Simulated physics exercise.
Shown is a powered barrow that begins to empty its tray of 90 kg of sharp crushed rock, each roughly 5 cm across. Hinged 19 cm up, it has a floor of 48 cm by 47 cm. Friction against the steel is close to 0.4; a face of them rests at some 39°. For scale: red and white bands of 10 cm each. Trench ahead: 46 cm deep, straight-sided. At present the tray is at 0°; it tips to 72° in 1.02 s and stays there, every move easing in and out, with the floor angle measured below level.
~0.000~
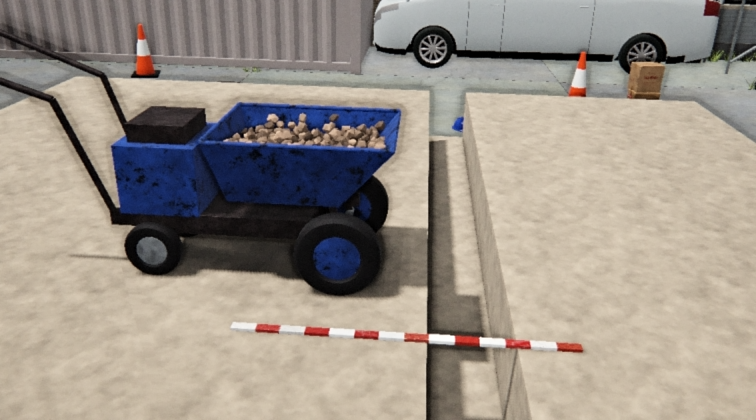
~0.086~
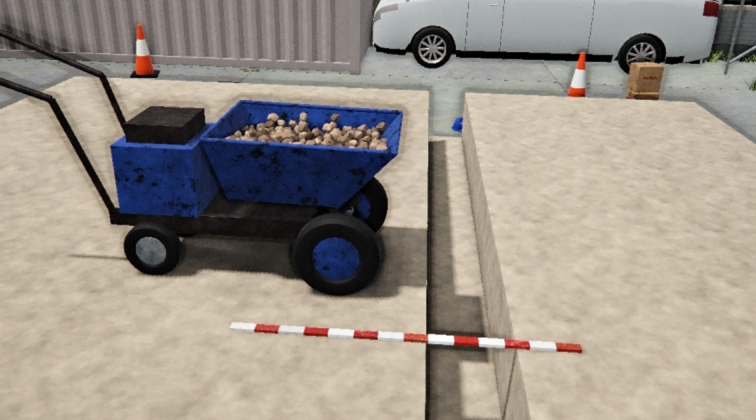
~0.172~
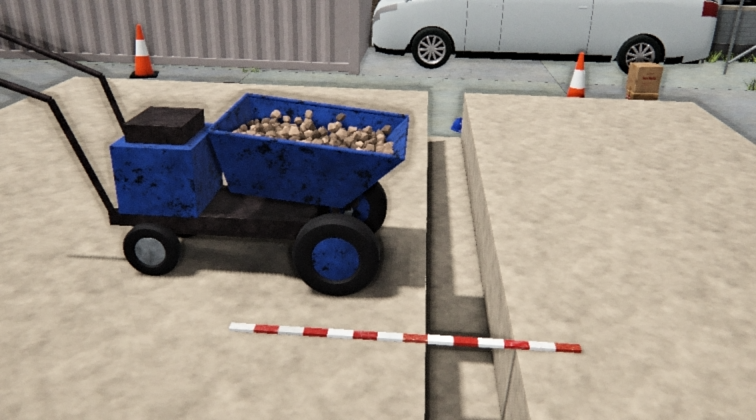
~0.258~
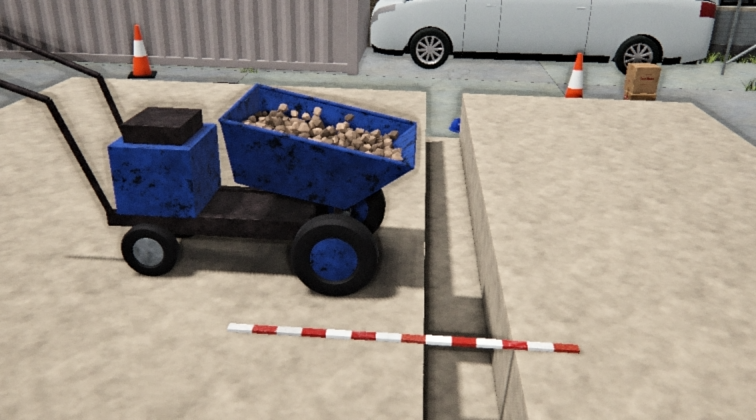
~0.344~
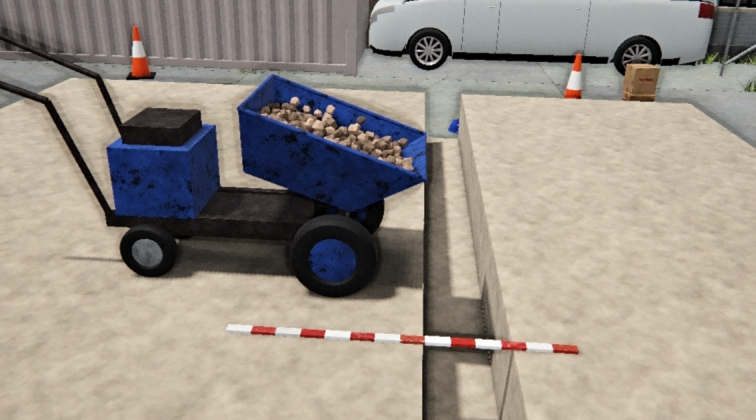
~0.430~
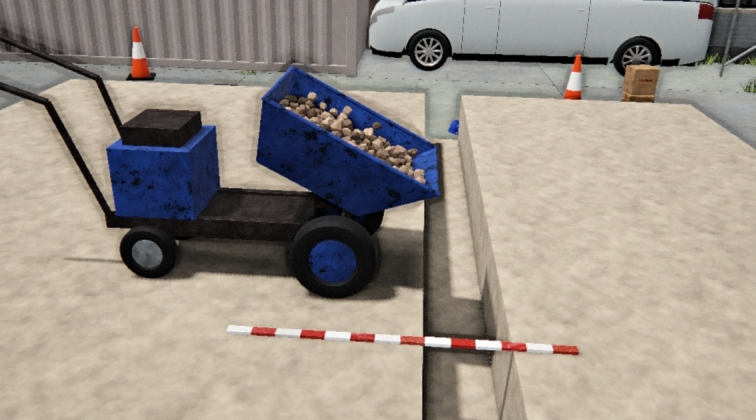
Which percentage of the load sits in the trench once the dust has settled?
Near 86 per cent.
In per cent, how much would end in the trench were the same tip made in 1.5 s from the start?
It'd be some 90 per cent.
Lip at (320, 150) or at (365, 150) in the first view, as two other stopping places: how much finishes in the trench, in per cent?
From the first place around 65 per cent, from the other around 100.
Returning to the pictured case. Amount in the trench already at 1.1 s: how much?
Roughly 20 percent of the load.
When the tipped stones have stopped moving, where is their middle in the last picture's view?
In the last view, about (470, 338).
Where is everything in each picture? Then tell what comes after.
The tray is at 0°, its lip at (394, 152); the top of the load is at (315, 126), in the first frame.
Lip at (397, 154), floor tilted 1°, highest stones at (315, 125); the stones move at 0.2 m/s on average, in the second frame.
Lip at (404, 159), floor tilted 5°, highest stones at (303, 124); the stones move at 0.4 m/s on average, in the third frame.
Lip at (414, 167), floor tilted 11°, highest stones at (284, 119); the stones move at 0.6 m/s on average, in the fourth frame.
The tray is at 19°, its lip at (426, 180); the top of the load is at (279, 113); the stones move at 0.7 m/s on average, in the fifth frame.
The tray is at 28°, its lip at (438, 195); the top of the load is at (294, 105); the stones move at 0.8 m/s on average, in the sixth frame.
After 0.8 s the floor is at 60°; 100 % in the tray; the foremost stones are at (449, 227).
After 1.1 s the floor is at 72°; 77 % in the tray, 21 % in the trench, 2 % past the trench; the foremost stones are at (519, 274).
After 1.5 s the floor is at 72°; 35 % in the tray, 51 % in the trench, 14 % past the trench; the foremost stones are at (582, 284).
After 3.4 s the floor is at 72°; 0 % in the tray, 86 % in the trench, 14 % past the trench; the foremost stones are at (600, 289).
